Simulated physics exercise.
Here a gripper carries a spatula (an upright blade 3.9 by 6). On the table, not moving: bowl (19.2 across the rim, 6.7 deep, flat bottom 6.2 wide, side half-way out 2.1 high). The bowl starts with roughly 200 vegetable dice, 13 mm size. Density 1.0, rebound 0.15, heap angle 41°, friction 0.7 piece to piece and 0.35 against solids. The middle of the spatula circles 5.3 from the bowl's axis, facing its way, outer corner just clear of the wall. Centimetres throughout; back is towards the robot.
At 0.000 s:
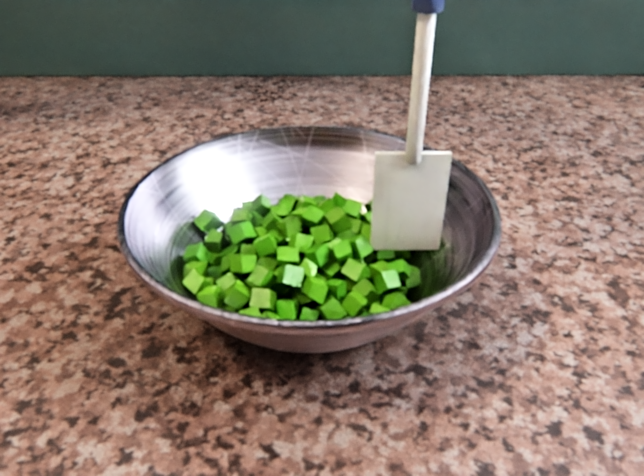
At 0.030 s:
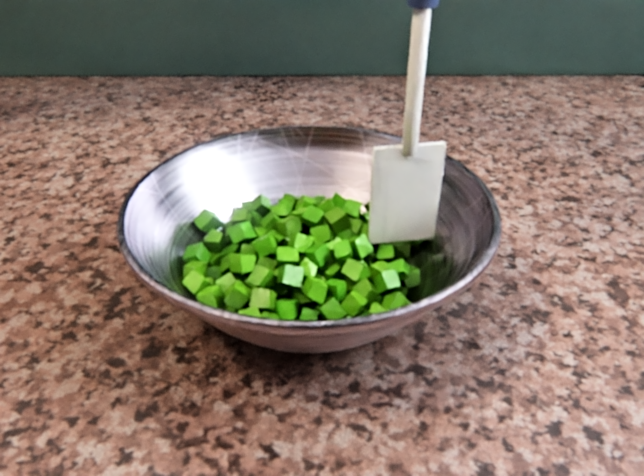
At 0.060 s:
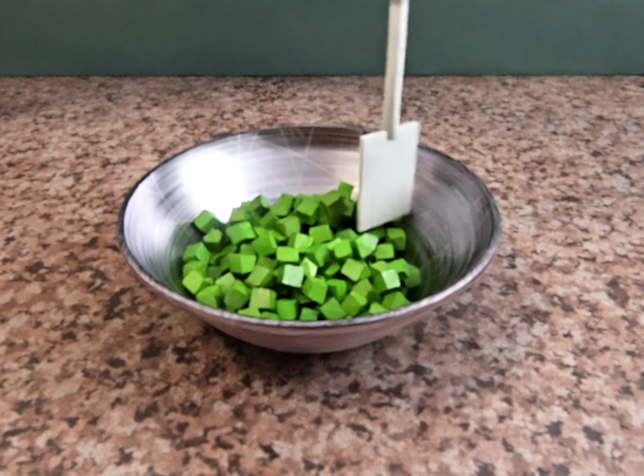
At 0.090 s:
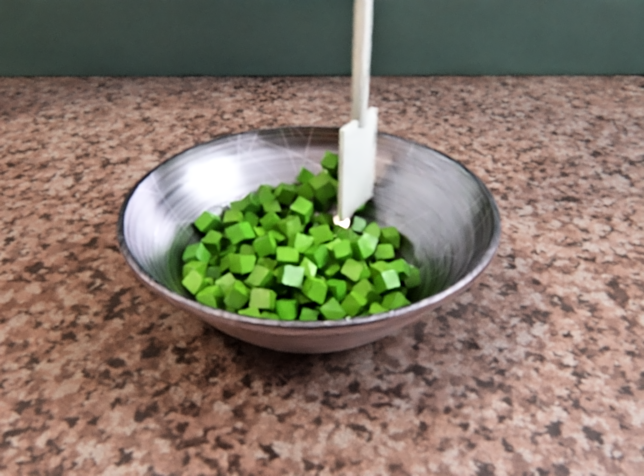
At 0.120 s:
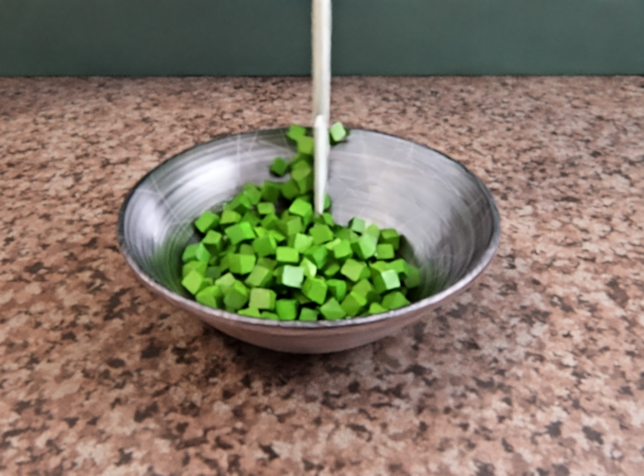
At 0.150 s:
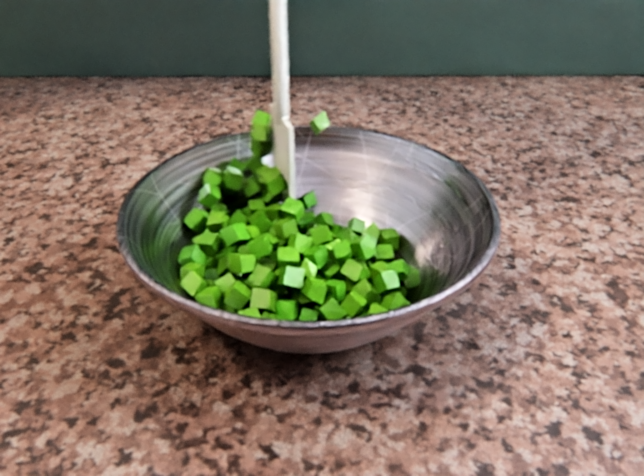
On a speckled brown countertop, a pale spatula moved from the right side of a metal bowl around its back toward the left, pushing some of the green cubes up against the far wall.
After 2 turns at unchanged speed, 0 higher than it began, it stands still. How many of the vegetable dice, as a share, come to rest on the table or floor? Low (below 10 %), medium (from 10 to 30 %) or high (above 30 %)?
A high share, above 30 %, ends on the table or floor.
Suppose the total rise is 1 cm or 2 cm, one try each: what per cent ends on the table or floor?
Some 20 and 15 per cent.
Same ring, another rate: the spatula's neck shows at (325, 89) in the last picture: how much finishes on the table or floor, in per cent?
About 30 per cent.
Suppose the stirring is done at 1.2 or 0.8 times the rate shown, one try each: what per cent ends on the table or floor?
Some 45 and 25 per cent.
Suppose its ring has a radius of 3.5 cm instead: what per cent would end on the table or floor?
In that case some 15 per cent.
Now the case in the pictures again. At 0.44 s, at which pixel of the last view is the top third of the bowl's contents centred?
At about (418, 221).
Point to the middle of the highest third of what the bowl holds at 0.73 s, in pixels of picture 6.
Around (236, 294).
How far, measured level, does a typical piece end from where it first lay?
Roughly 8 cm.
By 0.44 s, 346° round, highest piece 9 above the table; 174 in the bowl, 15 on the table or floor, 11 in flight or on the tool.
By 0.73 s, 224° round, highest piece 9 above the table; 142 in the bowl, 52 on the table or floor, 6 in flight or on the tool.
By 1.07 s, 0° round, highest piece 6 above the table; 119 in the bowl, 81 on the table or floor.
By 1.77 s, 0° round, highest piece 6 above the table; 119 in the bowl, 81 on the table or floor.
Final count, 119 in the bowl, 81 on the table or floor. That is 40 % on the table or floor.
